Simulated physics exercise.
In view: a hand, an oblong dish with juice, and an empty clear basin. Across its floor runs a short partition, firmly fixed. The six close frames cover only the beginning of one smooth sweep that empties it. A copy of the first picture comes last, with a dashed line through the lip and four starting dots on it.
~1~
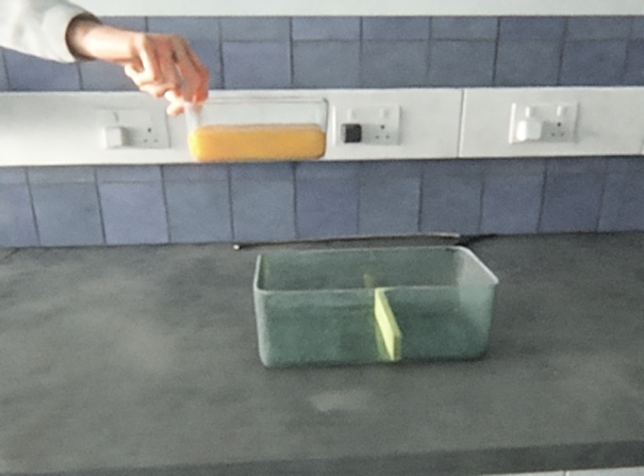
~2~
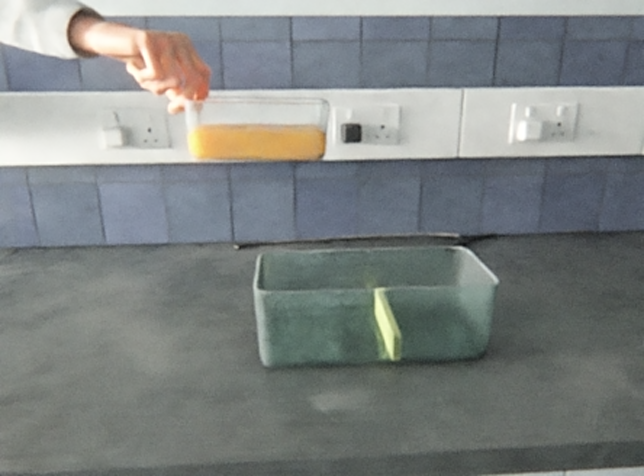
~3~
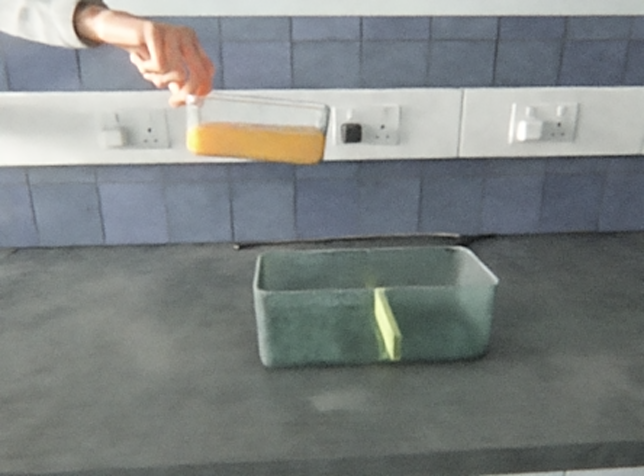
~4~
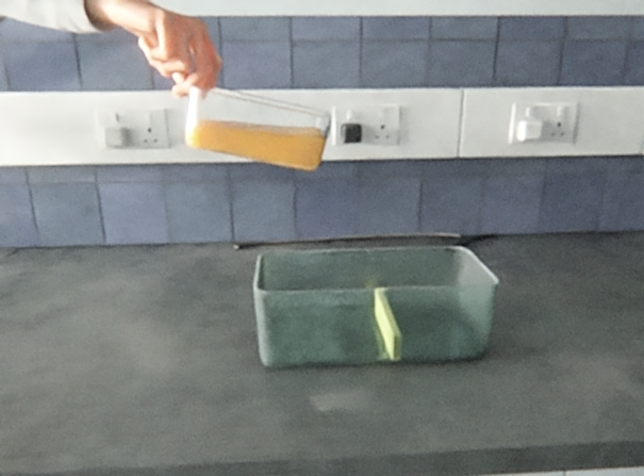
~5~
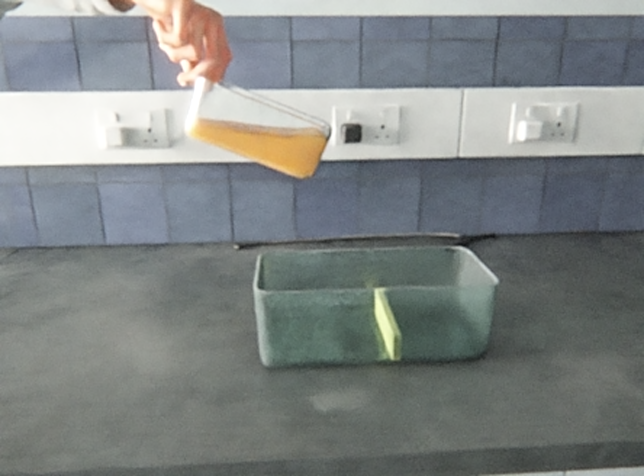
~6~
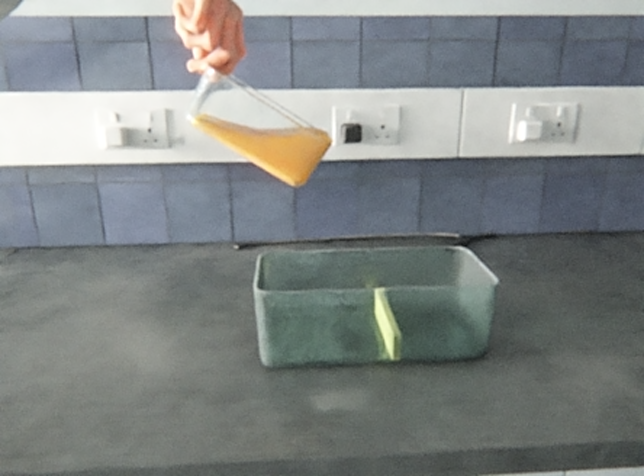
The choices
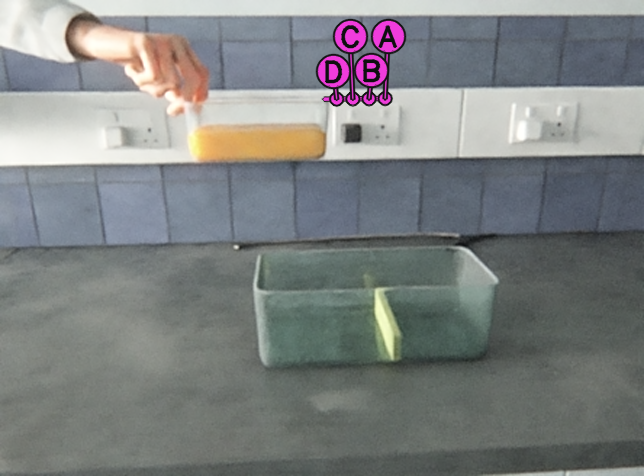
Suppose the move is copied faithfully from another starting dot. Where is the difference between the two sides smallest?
C works best here.
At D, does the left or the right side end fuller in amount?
The left one.
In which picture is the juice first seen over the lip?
In picture 6.
On the marked copy, A at (385, 98); B at (369, 98); C at (352, 98); D at (336, 99).
Choosing A, about 32 % ends left of the wall and 66 % right of it.
Choosing B, about 37 % ends left of the wall and 61 % right of it; 3 % is lost outside.
Choosing C, about 48 % ends left of the wall and 51 % right of it.
Choosing D, about 66 % ends left of the wall and 32 % right of it.
